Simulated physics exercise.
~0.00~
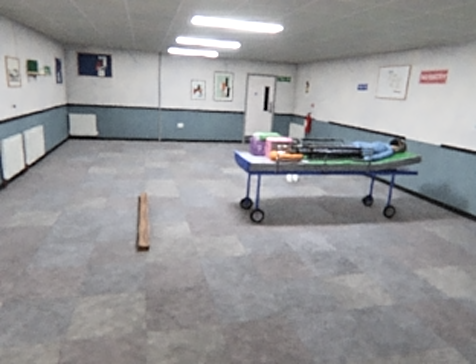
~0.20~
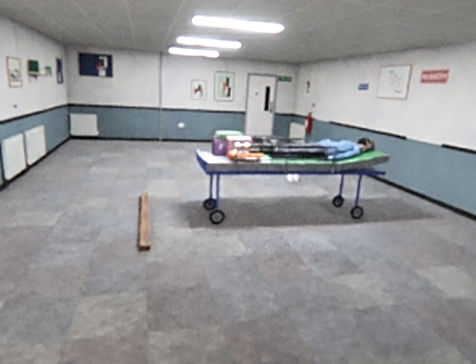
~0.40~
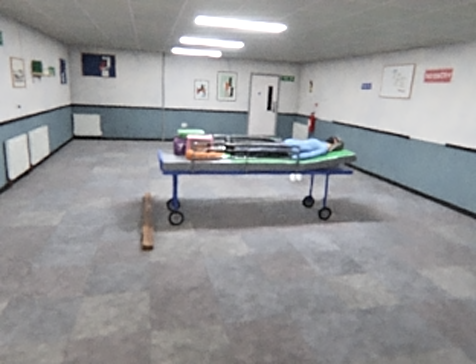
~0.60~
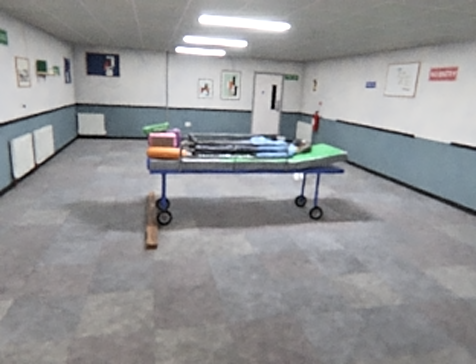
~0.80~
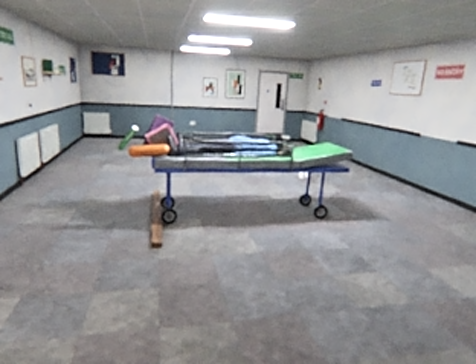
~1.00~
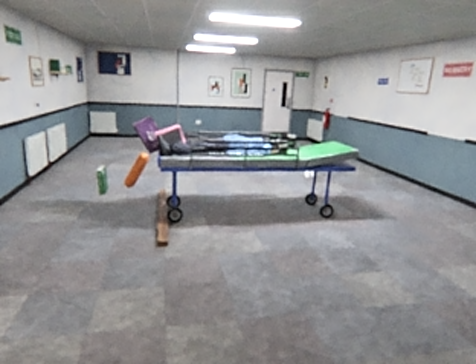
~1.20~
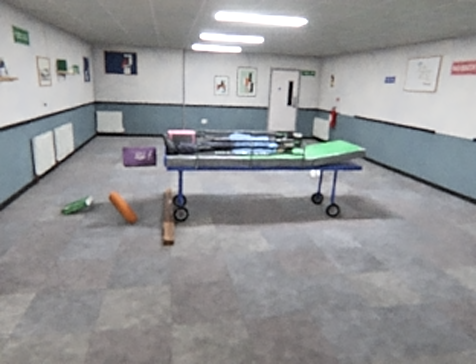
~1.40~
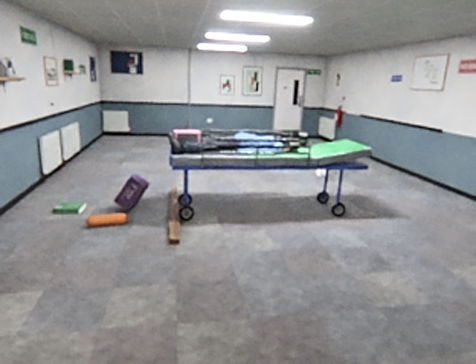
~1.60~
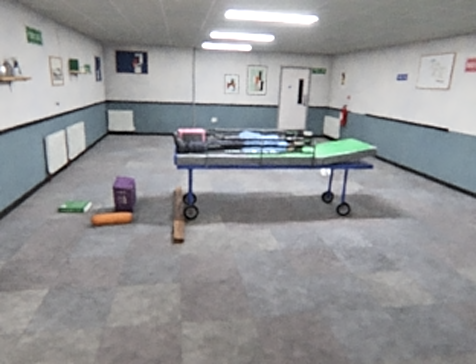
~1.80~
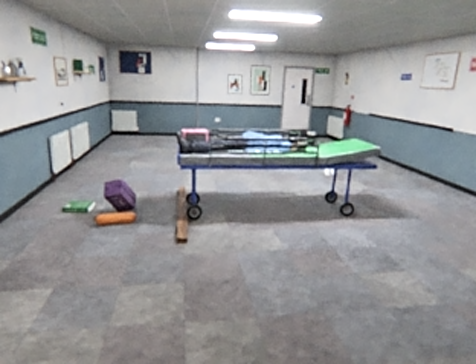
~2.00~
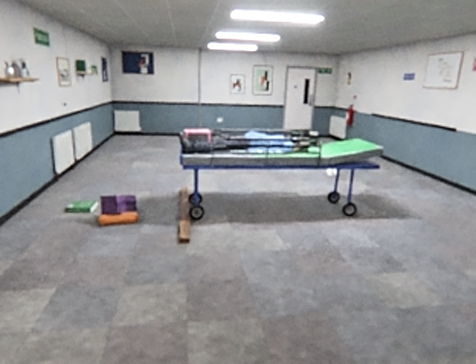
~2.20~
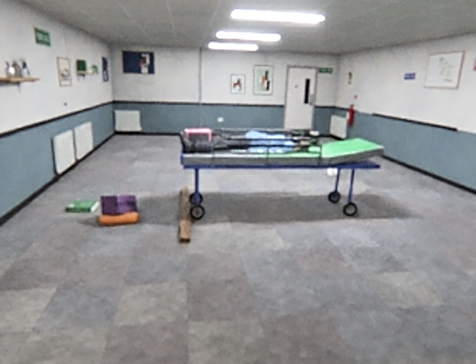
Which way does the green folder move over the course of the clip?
The green folder moves to the left, going off the left end of the trolley and down to the floor.
In a wide, grey-floored room with blue and white walls, seen from the side at a slight height, a blue-legged trolley rolls left toward a wooden sill on the floor. A person lies along its top, with a purple holdall, an orange bottle, a green folder and a pink monitor near the left end. The wheels meet the sill and the trolley stops, but the load slides on leftward. The folder, bottle and turning holdall drop over the end, while the monitor leans and settles upright. Finally, the three fallen things lie on the floor, and the person and monitor remain aboard.
